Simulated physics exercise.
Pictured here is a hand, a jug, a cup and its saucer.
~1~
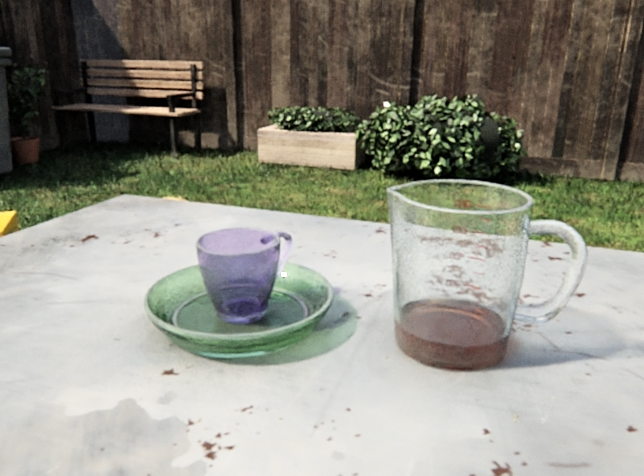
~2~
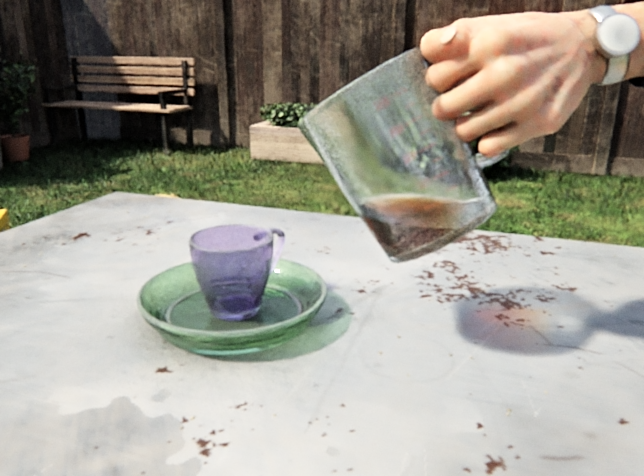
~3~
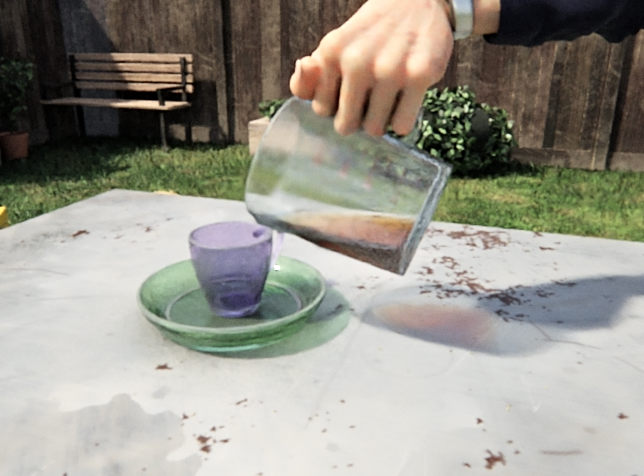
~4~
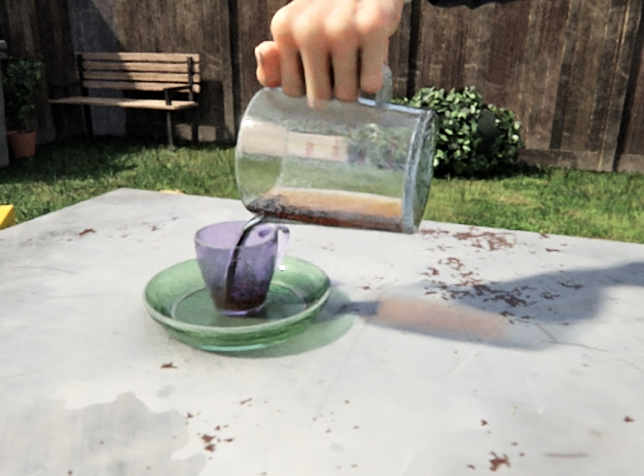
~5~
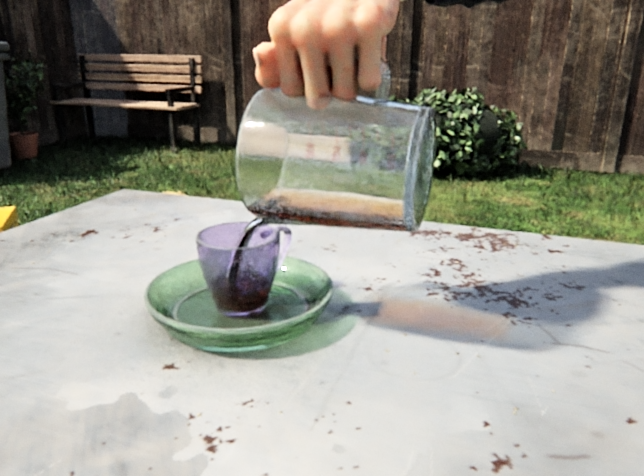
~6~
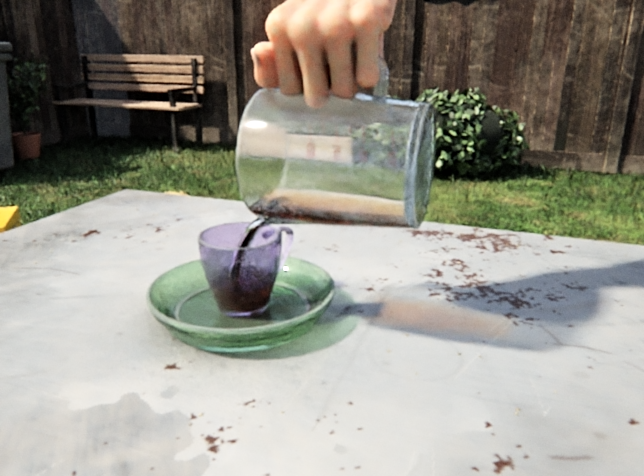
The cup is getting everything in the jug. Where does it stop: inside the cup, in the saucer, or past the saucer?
Inside the cup.
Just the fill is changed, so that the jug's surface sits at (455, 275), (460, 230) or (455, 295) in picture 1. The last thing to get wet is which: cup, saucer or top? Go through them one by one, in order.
As listed: Saucer too, over both, reaches the saucer.
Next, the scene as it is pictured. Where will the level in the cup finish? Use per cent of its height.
I'd put it at around 65 per cent.
A moment on, the cup is about half full; the saucer is dry.
Further on, the cup is about two thirds full; the saucer is dry.
When it is over, the cup is about two thirds full; the saucer is dry.
